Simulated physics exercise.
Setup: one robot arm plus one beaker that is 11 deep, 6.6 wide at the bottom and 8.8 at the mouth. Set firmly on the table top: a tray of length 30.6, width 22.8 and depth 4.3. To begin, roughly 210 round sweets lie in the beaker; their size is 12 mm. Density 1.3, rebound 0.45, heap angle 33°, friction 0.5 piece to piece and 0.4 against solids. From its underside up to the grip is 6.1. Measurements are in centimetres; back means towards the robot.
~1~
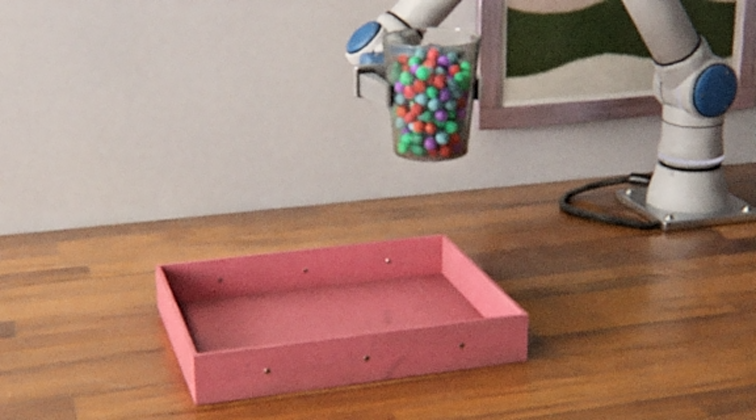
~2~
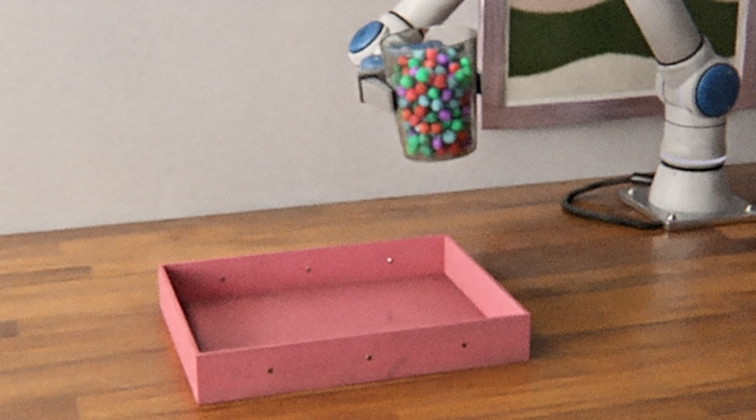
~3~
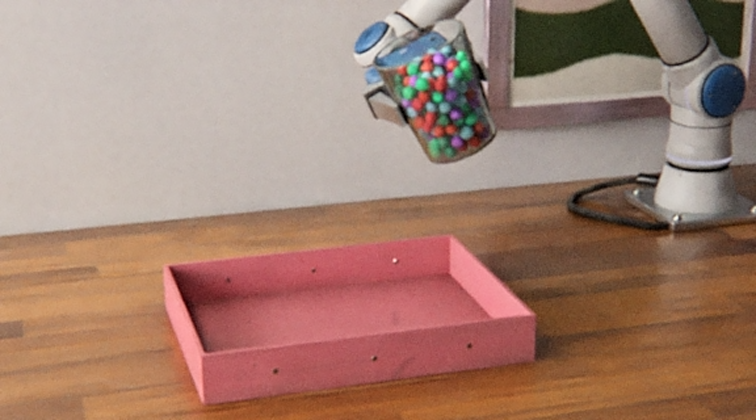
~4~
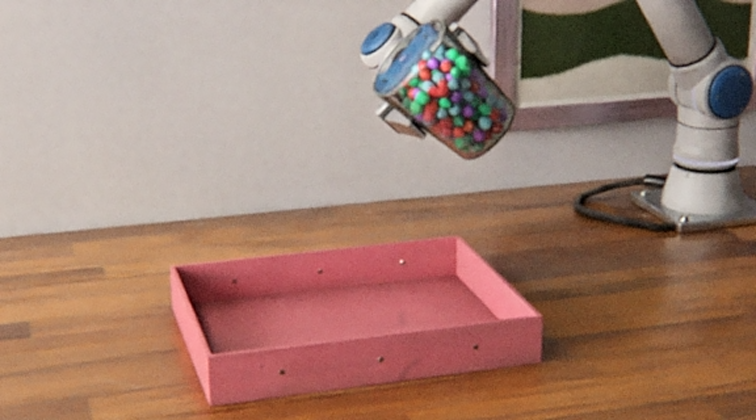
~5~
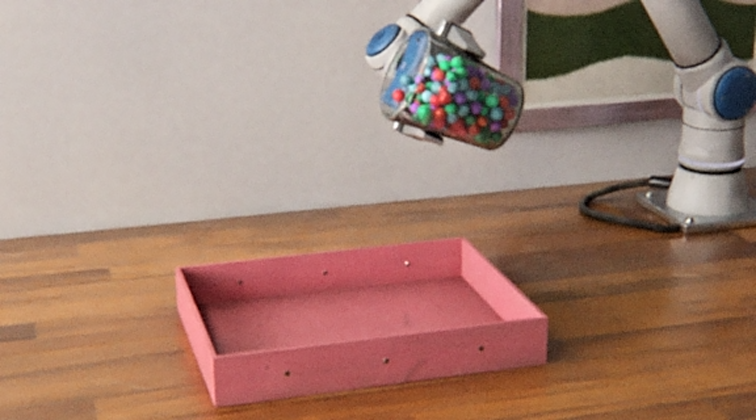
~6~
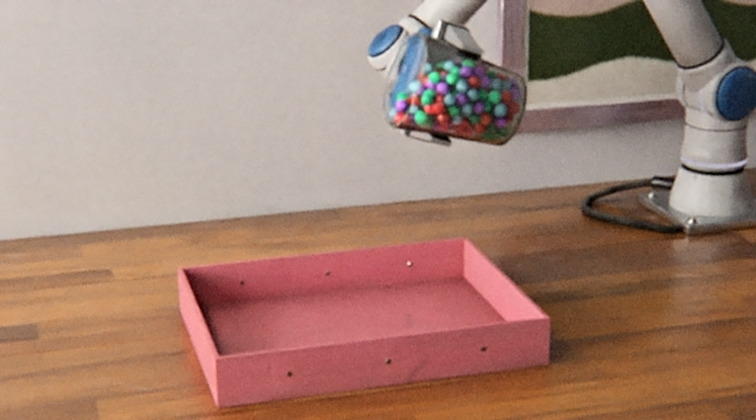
A grey robot arm with blue joint caps grips a clear beaker of small round red, green, purple and pale blue sweets above a wooden table, seen from slightly above. A pink open tray rests below, with a framed green-and-cream picture behind at right. The arm tilts the beaker steadily until it lies nearly sideways, the sweets shifting inside, while the view drifts slightly left.
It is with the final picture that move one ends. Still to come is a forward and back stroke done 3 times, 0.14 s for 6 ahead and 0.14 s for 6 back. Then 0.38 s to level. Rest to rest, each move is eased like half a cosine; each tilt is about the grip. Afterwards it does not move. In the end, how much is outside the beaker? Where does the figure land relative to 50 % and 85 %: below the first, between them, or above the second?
It lands between 50 and 85 %.
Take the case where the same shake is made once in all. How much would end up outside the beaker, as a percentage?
Expected share: About 40 %.
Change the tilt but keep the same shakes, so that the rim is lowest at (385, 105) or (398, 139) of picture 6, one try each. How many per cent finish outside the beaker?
The first try gives around 30 percent and the second around 95 percent.
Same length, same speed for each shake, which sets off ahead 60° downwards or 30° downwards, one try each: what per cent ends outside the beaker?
Estimates, in order: 10 % then 35 %.
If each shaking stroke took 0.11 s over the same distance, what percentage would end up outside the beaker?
It would be near 85 per cent.
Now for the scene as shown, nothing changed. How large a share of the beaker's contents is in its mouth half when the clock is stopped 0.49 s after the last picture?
Near 70 %.
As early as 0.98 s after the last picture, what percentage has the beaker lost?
About 65 per cent.
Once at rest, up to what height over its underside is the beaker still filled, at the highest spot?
6.5 cm.
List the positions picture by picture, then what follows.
The first picture shows beaker middle at (431, 97), level; upper third of the load around (432, 78), from x 395 to 465, top at y 55; 209 in the beaker.
The second picture shows beaker middle at (434, 96), tilted 7° forward; upper third of the load around (434, 76), from x 395 to 470, top at y 55.
The third picture shows beaker middle at (441, 96), tilted 24° forward; upper third of the load around (441, 77), from x 400 to 485, top at y 55.
The fourth picture shows beaker middle at (450, 96), tilted 46° forward; upper third of the load around (450, 77), from x 405 to 500, top at y 50.
The fifth picture shows beaker middle at (456, 96), tilted 63° forward; upper third of the load around (456, 80), from x 400 to 510, top at y 60.
The sixth picture shows beaker middle at (459, 96), tilted 70° forward; upper third of the load around (462, 82), from x 395 to 515, top at y 65; 209 in the beaker.
Then, 0.49 s later, tilted 70° forward, highest piece 25 above the table; 124 in the beaker, 78 in the tray, 7 in flight or on a rim.
Then, 0.98 s later, tilted 50° forward, highest piece 24 above the table; 133 in the tray, 68 in the beaker, 3 on the table or floor, 5 in flight or on a rim.
Then, 1.42 s later, level, highest piece 24 above the table; 138 in the tray, 68 in the beaker, 3 on the table or floor.
Then, 2.47 s later, level, highest piece 24 above the table; 138 in the tray, 68 in the beaker, 3 on the table or floor.
At rest, 138 in the tray, 68 in the beaker, 3 on the table or floor. That is 67 % outside the beaker.
